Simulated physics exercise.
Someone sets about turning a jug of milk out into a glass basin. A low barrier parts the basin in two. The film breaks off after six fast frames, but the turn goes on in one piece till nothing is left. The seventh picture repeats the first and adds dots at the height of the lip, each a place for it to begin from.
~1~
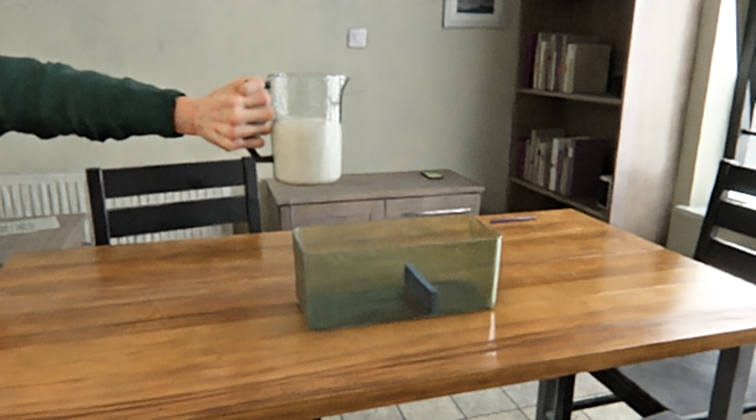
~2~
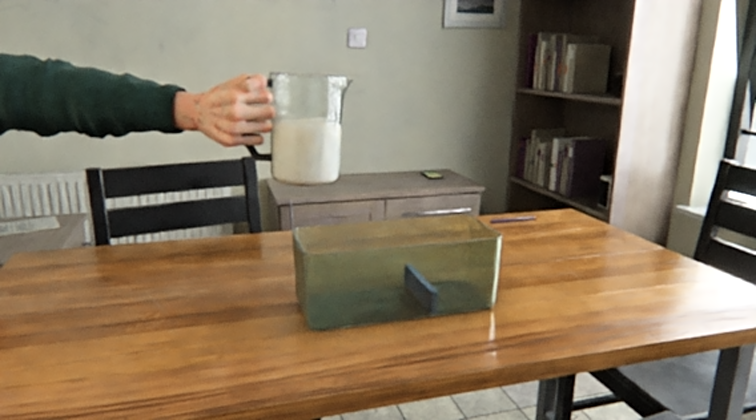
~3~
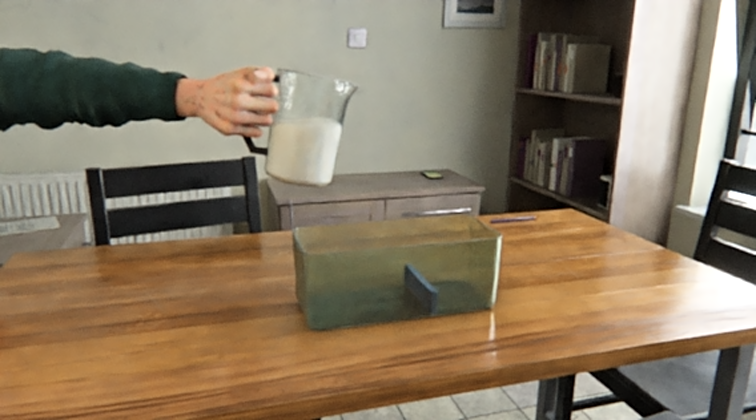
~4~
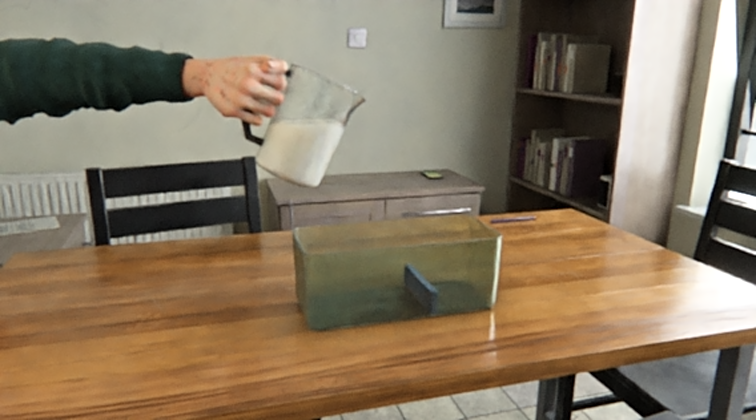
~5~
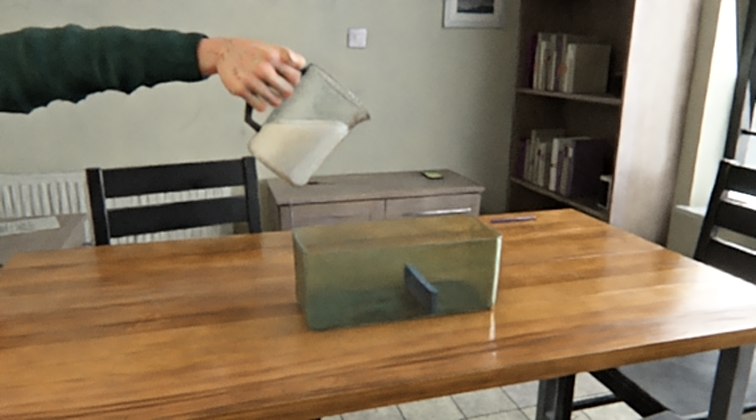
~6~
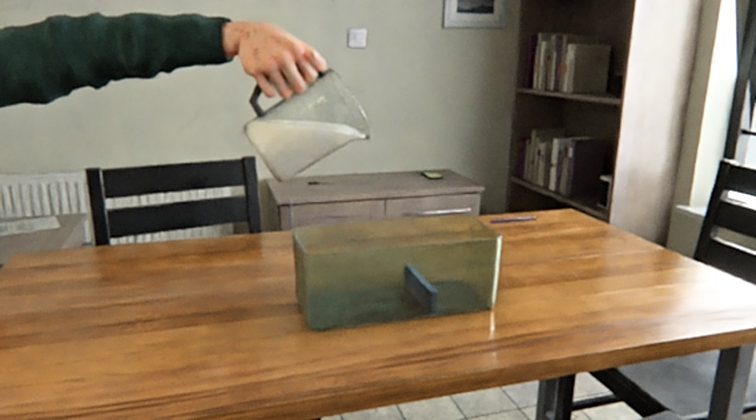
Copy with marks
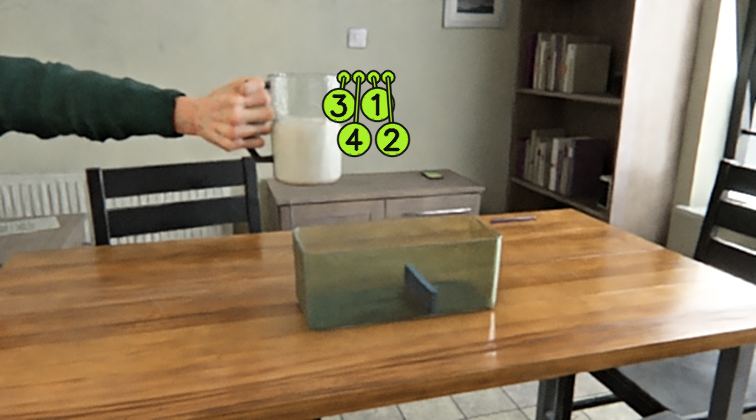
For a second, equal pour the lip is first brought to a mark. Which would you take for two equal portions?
It is 1.
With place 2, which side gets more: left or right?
More ends on the right.
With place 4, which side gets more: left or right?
More ends on the left.
In lime, 1 at (373, 77); 2 at (388, 77); 3 at (343, 77); 4 at (358, 77).
With 1, about 45 % ends left of the wall and 54 % right of it.
With 2, about 20 % ends left of the wall and 76 % right of it; 3 % is lost outside.
With 3, about 88 % ends left of the wall and 6 % right of it; 6 % is lost outside.
With 4, about 82 % ends left of the wall and 15 % right of it; 3 % is lost outside.
